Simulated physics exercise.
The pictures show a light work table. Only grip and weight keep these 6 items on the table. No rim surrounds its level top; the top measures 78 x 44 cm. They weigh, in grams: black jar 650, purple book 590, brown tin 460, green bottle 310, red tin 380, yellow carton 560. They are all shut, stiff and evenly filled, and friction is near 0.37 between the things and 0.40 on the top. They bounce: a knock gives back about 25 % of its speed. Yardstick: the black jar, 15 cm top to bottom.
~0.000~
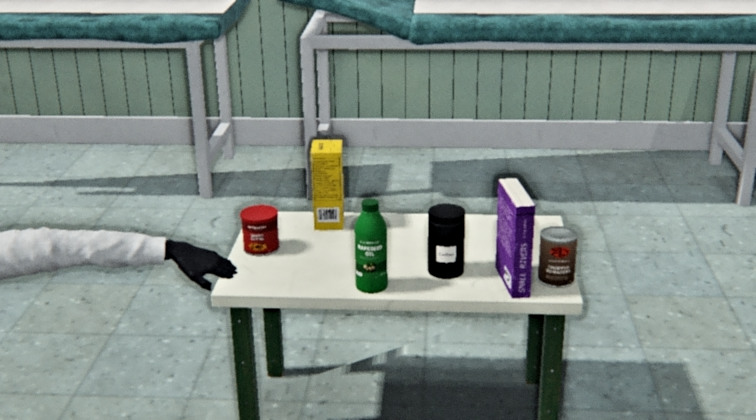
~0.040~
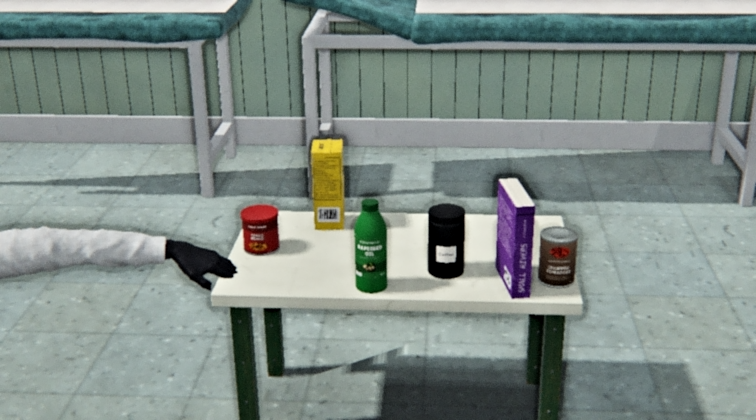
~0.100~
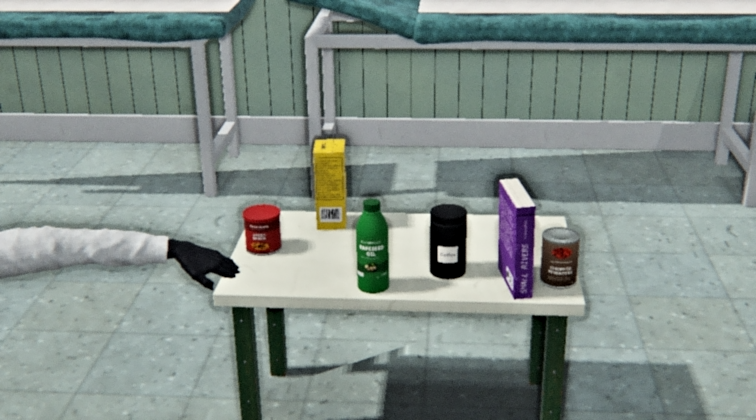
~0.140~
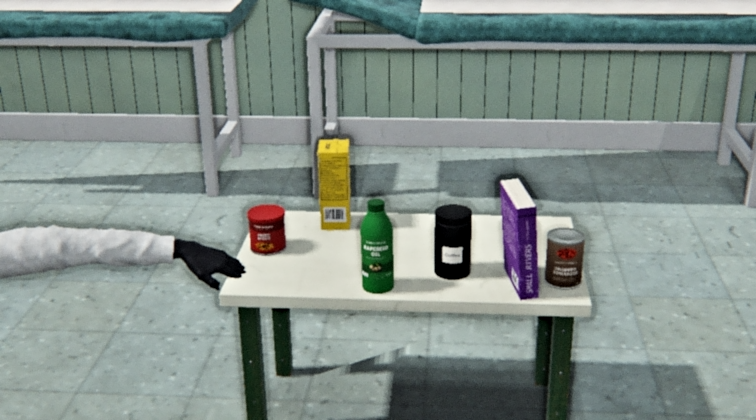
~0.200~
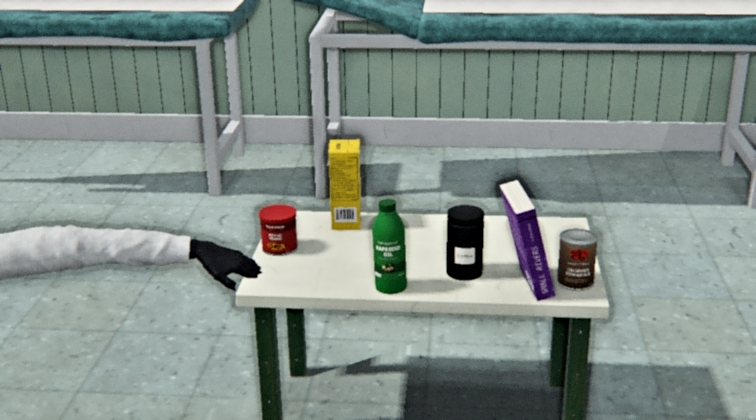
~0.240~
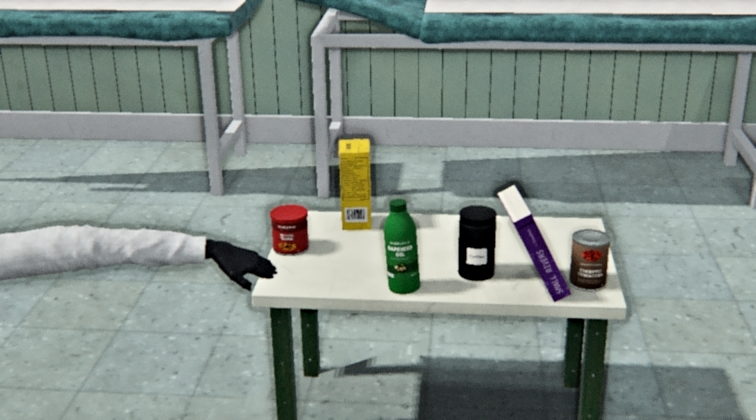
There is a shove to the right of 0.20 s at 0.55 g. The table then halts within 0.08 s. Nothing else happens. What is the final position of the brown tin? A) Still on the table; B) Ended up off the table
Answer: B.
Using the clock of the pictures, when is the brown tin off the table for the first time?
0.4 s or so.
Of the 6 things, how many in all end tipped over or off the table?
All told, 4.
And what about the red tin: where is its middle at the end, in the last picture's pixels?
Its middle comes to rest around (340, 232).
Around 0.34 s, table 15 cm from its start; purple book at 50° to upright; yellow carton at 5° to upright; green bottle at 5° to upright.
Around 0.44 s, table 15 cm from its start; brown tin now off the table; purple book at 55° to upright; green bottle at 33° to upright.
Around 0.64 s, table 15 cm from its start; yellow carton on its side; green bottle on its side; purple book on its side.
Finally (1.1 s), off the table, brown tin; on their side or leaning hard on the table, purple book, green bottle and yellow carton; the other 2 still in place (within 5 cm).
